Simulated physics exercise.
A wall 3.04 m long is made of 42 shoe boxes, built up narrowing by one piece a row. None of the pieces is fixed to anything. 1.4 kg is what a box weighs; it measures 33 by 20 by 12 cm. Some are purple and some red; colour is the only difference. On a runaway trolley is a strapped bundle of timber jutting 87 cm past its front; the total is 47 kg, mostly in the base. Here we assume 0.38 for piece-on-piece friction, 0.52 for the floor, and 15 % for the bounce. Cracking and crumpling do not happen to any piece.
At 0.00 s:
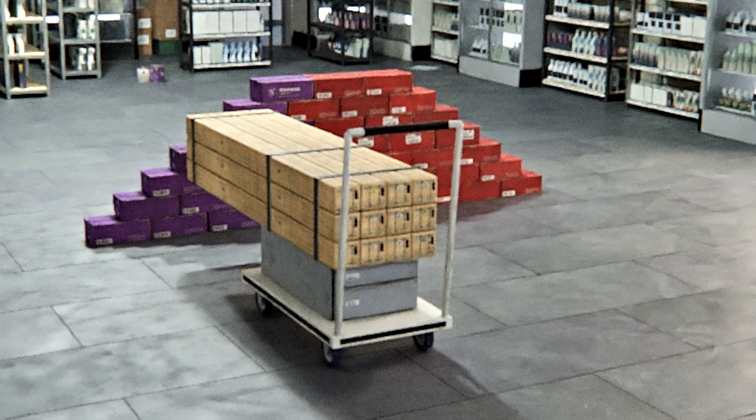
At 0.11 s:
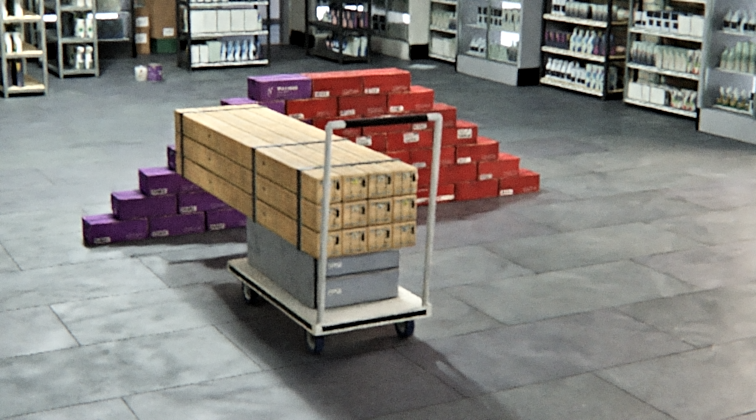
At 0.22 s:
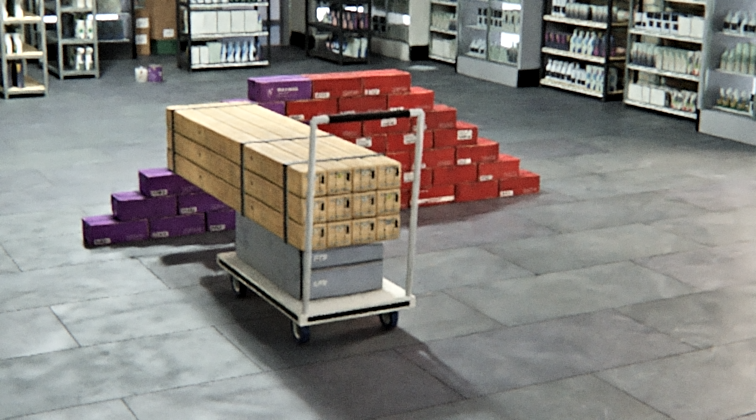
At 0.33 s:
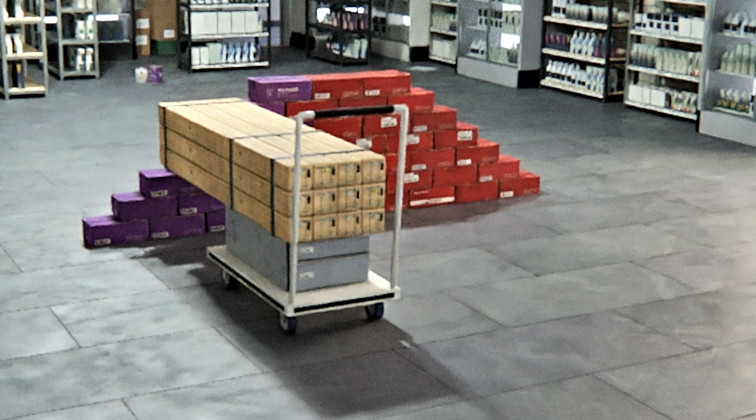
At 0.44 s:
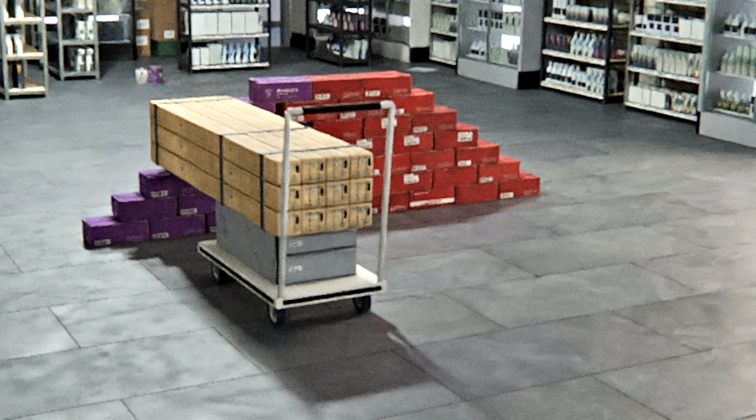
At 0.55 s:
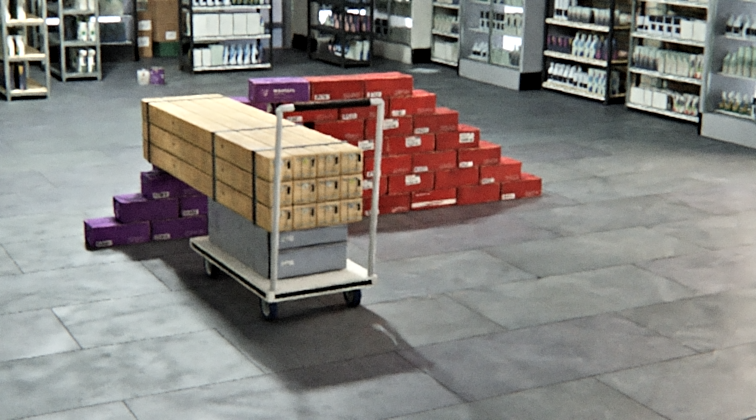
The clip opens on a white platform trolley carrying long, strapped tan cartons on grey boxes, in front of a stepped wall of purple and red boxes in a shop. With nobody in view, it rolls steadily left and backward, and the load pushes into the wall's line while the boxes barely shift.
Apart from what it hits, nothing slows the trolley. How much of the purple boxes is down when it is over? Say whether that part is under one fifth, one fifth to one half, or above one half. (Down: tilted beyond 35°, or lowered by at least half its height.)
The part is one fifth to one half.
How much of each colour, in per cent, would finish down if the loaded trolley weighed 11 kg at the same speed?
In that case purple comes to 40 and red to 10 percent.
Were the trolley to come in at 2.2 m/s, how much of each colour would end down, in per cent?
Purple 60%, red 10%.
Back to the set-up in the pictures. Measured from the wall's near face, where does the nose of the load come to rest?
Looks like around 110 cm beyond, give or take.
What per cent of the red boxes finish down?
Red share down - 10 in a hundred.
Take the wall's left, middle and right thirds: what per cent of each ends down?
From the left: 30, then 20, then 0 percent.
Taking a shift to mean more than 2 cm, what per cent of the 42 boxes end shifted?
Result: 40 per cent.
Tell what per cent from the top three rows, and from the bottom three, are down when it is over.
50 % and 0 %.
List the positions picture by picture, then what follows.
In the first picture (we follow the side turned to the camera), load (189, 137) 41 cm short of the wall; top purple box (288, 91); top red box (390, 85); no piece has moved.
Load (178, 131) 27 cm short of the wall; top purple box (286, 90), in the second picture.
Load (169, 127) 12 cm short of the wall; top purple box (286, 91), in the third picture.
Load (161, 123) 21 mm into the wall's line; top purple box (286, 92); 4 stirred so far, in the fourth picture.
Load (152, 121) 14 cm into the wall's line; top purple box (286, 92) displaced 15 mm; 7 stirred so far, in the fifth picture.
Load (144, 119) 26 cm into the wall's line; top purple box (282, 92) displaced 42 mm; top red box (390, 88); 7 stirred so far, in the sixth picture.
Around 0.82 s, load 52 cm past the wall's line, still rolling; 2 of the 16 purple boxes down (2 of 42 in all colours); top purple box tipped 20°.
Around 1.22 s, load 89 cm past the wall's line, still rolling; 6 of the 16 purple boxes down (8 of 42 in all colours); top purple box tipped 54°, 40 cm lower.
Around 1.66 s, load 1.10 m past the wall's line, still rolling; 6 of the 16 purple boxes down (8 of 42 in all colours); top purple box on its side.
Finally (4.2 s), load 1.12 m past the wall's line, stopped; 6 of the 16 purple boxes down (8 of 42 in all colours); top purple box on its side; top red box unmoved. That is 38 per cent. Seen by the last camera, middles, top purple box near (282, 161), top red box near (382, 85).
